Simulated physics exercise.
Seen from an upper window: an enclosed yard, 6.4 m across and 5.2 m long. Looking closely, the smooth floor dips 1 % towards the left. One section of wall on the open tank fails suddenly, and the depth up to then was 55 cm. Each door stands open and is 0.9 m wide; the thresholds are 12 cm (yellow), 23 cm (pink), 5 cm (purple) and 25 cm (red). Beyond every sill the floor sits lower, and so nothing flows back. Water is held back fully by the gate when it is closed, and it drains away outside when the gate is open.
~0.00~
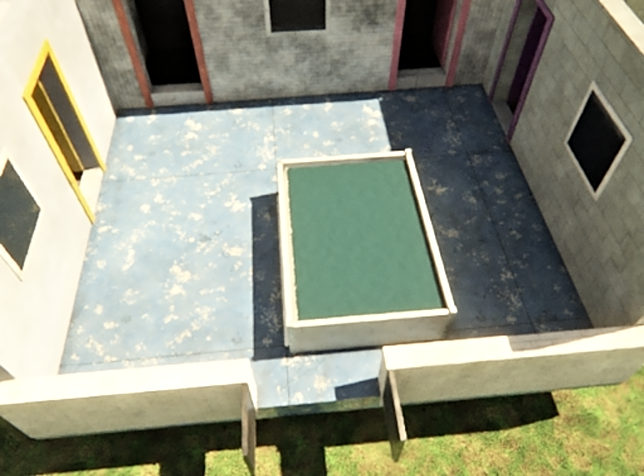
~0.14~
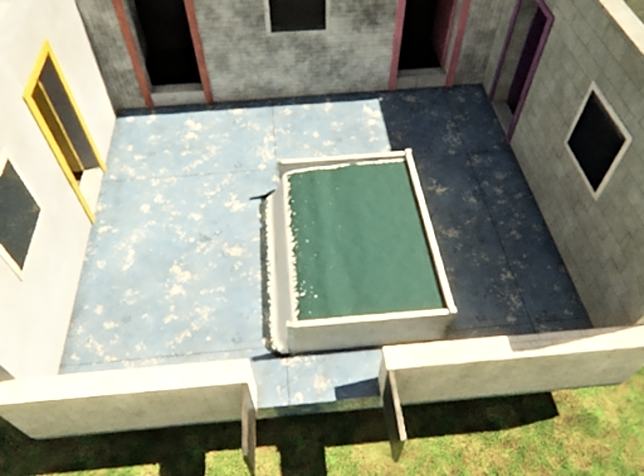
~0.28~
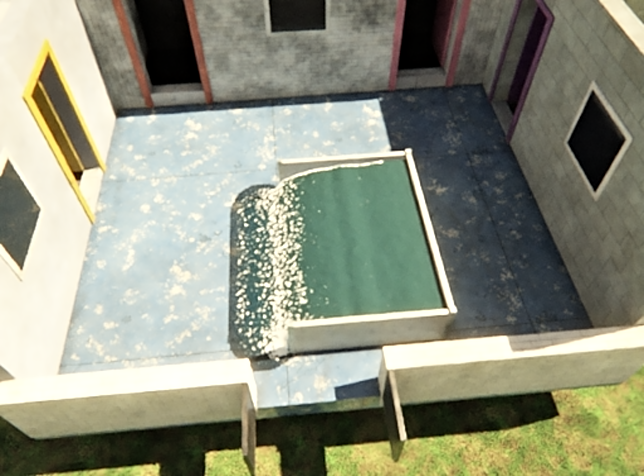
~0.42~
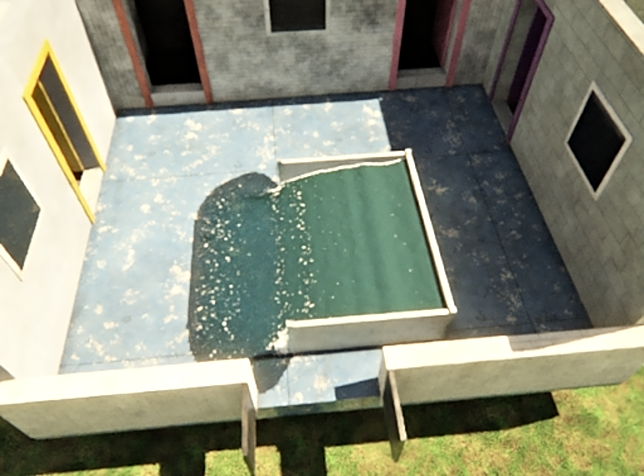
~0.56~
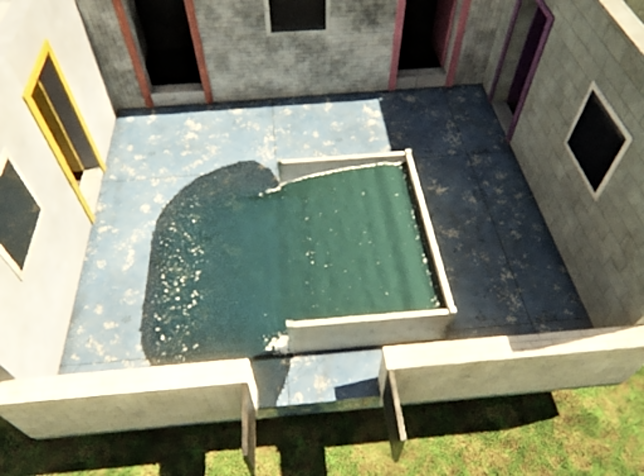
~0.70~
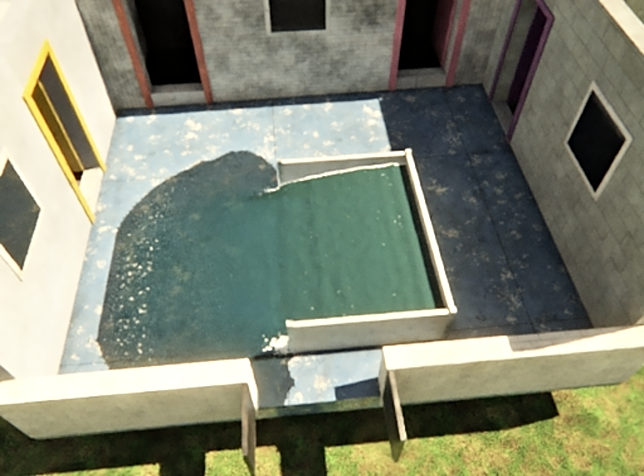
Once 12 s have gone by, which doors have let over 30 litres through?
As I see it, yellow door: Over, pink door: Not over, purple door: Over, red door: Not over.
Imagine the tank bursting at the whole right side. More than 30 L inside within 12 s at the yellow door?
So, yellow door: Within bounds.
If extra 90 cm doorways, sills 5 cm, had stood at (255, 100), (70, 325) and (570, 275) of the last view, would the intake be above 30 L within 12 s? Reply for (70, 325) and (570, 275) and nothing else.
Well, the first one ends up on the high side, the second one on the low side.
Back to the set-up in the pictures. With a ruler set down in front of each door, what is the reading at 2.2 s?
Readings (cm): Yellow = 25; pink = 0; purple = 0; red = 0.
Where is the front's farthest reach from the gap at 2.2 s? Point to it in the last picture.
About pixel (118, 110).
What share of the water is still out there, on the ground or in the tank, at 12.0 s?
Roughly 86 percent.
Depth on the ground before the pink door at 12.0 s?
It comes to near 7.5 cm.
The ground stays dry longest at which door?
It would be the purple one.
After 1.4 s water covers 35 % of the floor and is deepest (38 cm) near (79, 285); yellow door 21 cm at the sill, 3 L in, pink door not reached, purple door not reached, red door not reached.
After 2.2 s water covers 40 % of the floor and is deepest (42 cm) near (51, 406); yellow door 25 cm at the sill, 35 L in, pink door not reached, purple door not reached, red door not reached.
After 3.5 s water covers 45 % of the floor and is deepest (29 cm) near (117, 116); yellow door 19 cm at the sill, 82 L in, pink door not reached, purple door not reached, red door 20 cm at the sill, 0 L in.
After 7.0 s water covers 85 % of the floor and is deepest (14 cm) near (110, 145); yellow door 13 cm at the sill, 97 L in, pink door 4 cm at the sill, 0 L in, purple door 12 cm at the sill, 21 L in, red door 13 cm at the sill, 0 L in.
After 12.0 s water covers 100 % of the floor and is deepest (12 cm) near (51, 406); yellow door 9 cm at the sill, 98 L in, pink door 7 cm at the sill, 0 L in, purple door 6 cm at the sill, 73 L in, red door 7 cm at the sill, 0 L in.
